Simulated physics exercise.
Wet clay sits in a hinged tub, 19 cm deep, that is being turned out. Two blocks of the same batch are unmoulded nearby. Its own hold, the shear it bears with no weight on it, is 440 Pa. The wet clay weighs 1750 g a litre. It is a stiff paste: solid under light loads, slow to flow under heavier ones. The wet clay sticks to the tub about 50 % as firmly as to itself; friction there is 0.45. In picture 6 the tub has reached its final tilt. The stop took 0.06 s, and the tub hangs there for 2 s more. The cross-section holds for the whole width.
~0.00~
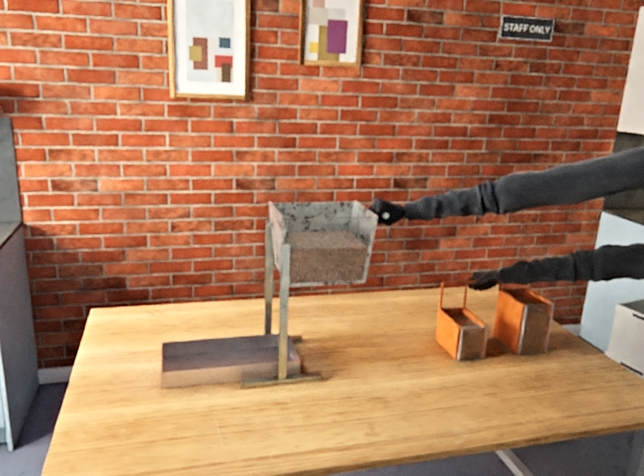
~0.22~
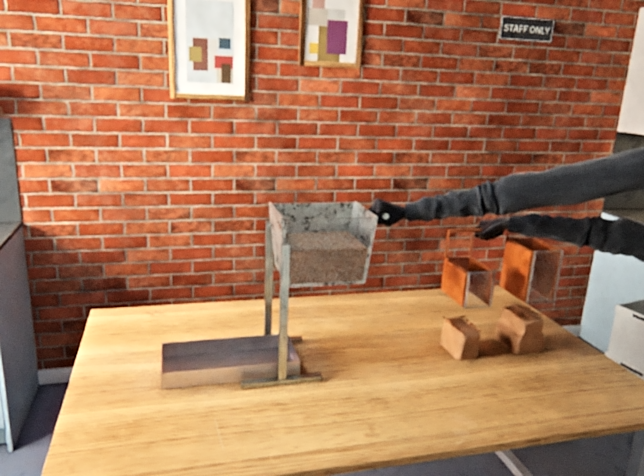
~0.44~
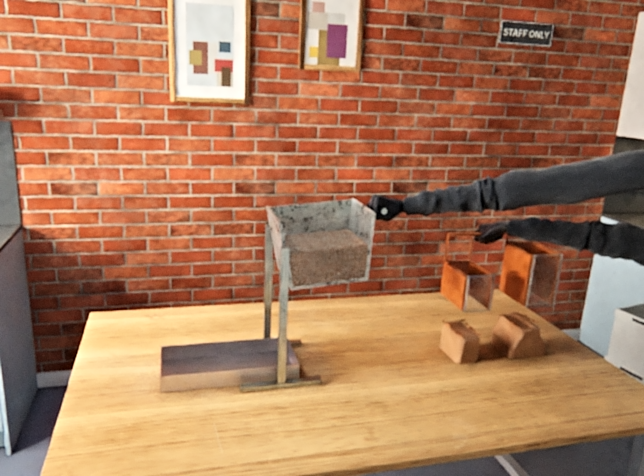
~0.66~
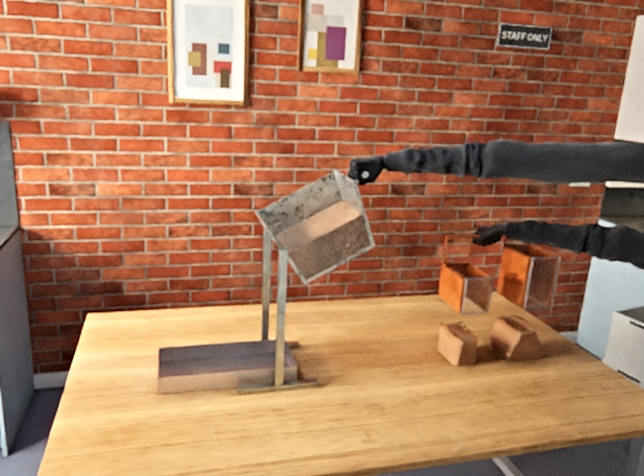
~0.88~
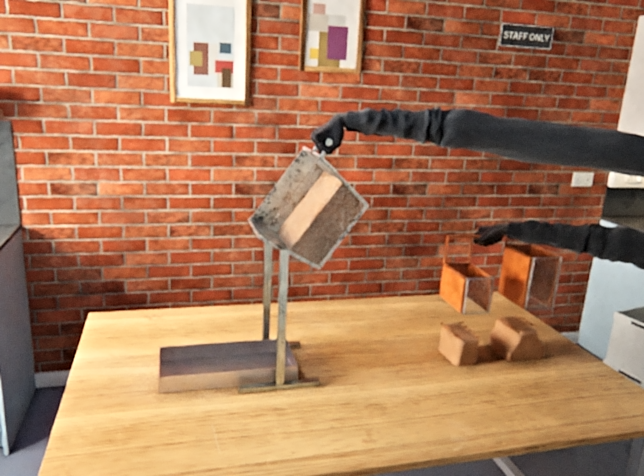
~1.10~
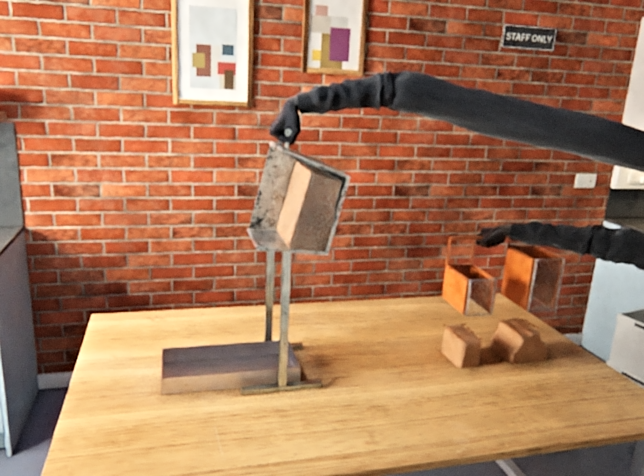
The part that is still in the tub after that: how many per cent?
Expect roughly 99 %.
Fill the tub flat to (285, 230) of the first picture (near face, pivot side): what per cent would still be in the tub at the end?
It would be near 65 %.
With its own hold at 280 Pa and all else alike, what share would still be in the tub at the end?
Then about 75 %.
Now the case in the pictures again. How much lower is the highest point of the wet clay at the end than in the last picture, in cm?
Some 9 cm.
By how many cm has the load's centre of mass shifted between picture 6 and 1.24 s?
About 4 cm.
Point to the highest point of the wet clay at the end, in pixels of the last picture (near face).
Around (276, 205).
After 1.24 s, the tub is at 77 degrees and holds 100 %.
After 1.41 s, the tub is at 77 degrees and holds 100 %.
After 1.58 s, the tub is at 77 degrees and holds 99 %.
After 1.75 s, the tub is at 77 degrees and holds 99 %.
After 3.10 s, the tub is at 77 degrees and holds 99 %.
